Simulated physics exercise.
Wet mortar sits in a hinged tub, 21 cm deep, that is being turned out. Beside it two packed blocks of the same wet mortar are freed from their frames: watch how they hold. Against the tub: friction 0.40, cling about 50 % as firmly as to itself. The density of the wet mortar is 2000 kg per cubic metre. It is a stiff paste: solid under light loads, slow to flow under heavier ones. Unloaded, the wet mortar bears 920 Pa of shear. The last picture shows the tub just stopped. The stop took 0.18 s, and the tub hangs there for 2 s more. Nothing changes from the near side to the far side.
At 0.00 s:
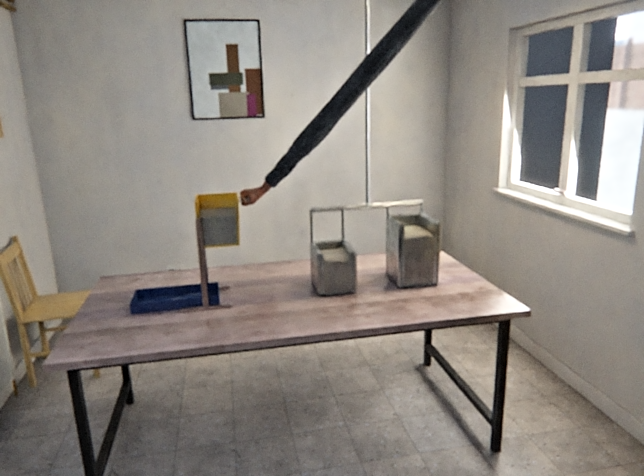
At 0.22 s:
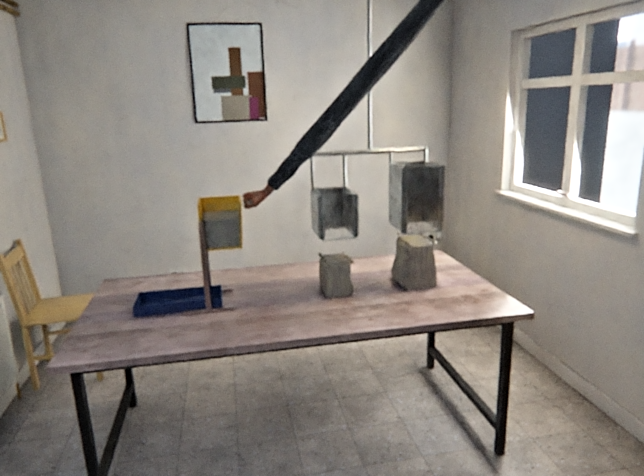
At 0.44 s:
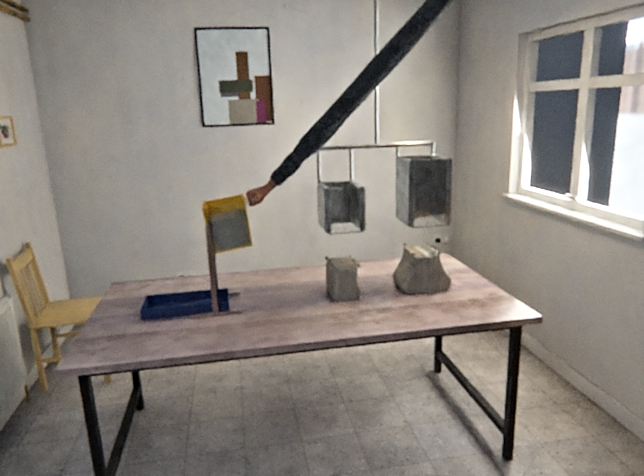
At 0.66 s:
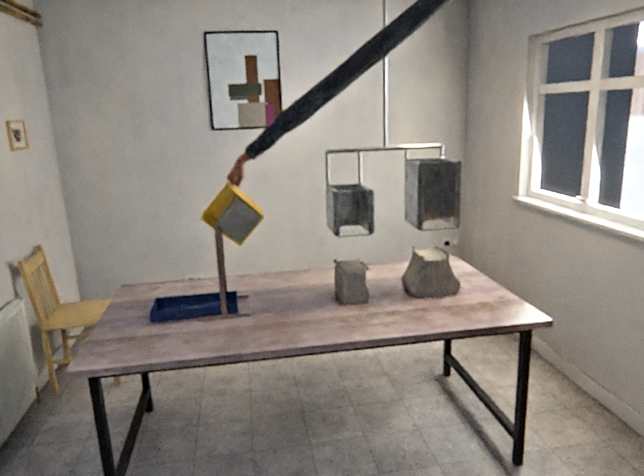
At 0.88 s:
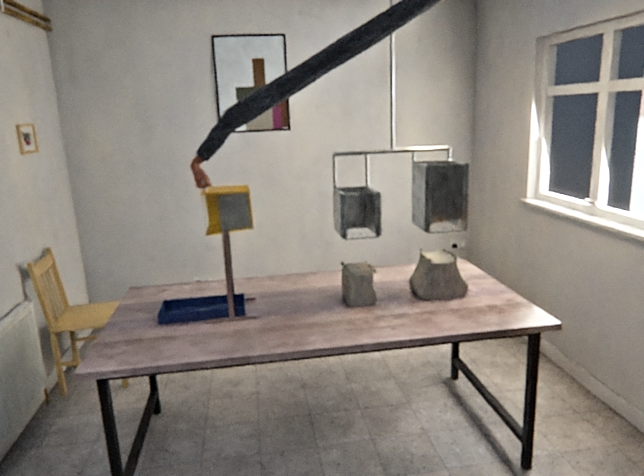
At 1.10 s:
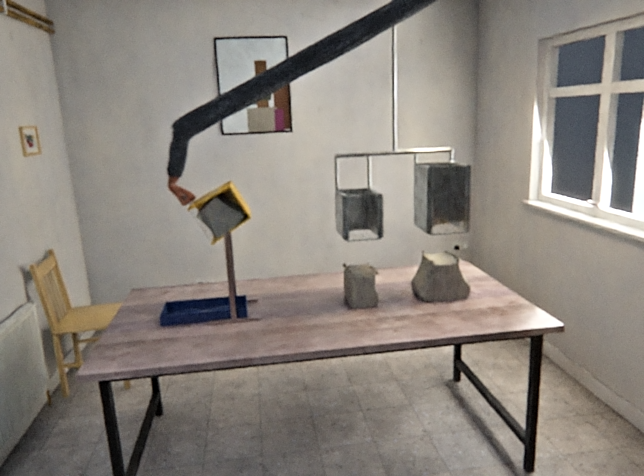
A dark-sleeved arm turning a yellow-edged tub of grey mortar on a post, after box moulds lift off two grey blocks.
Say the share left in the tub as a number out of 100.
Close to 0 per cent.
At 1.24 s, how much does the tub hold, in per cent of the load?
About 60 %.
By 1.24 s, the tub is at 119 degrees and holds 59 %.
By 1.41 s, the tub is at 119 degrees and holds 0 %.
By 1.58 s, the tub is at 119 degrees and holds 0 %.
By 1.75 s, the tub is at 119 degrees and holds 0 %.
By 3.10 s, at the end, the tub is at 119 degrees and holds 0 %.
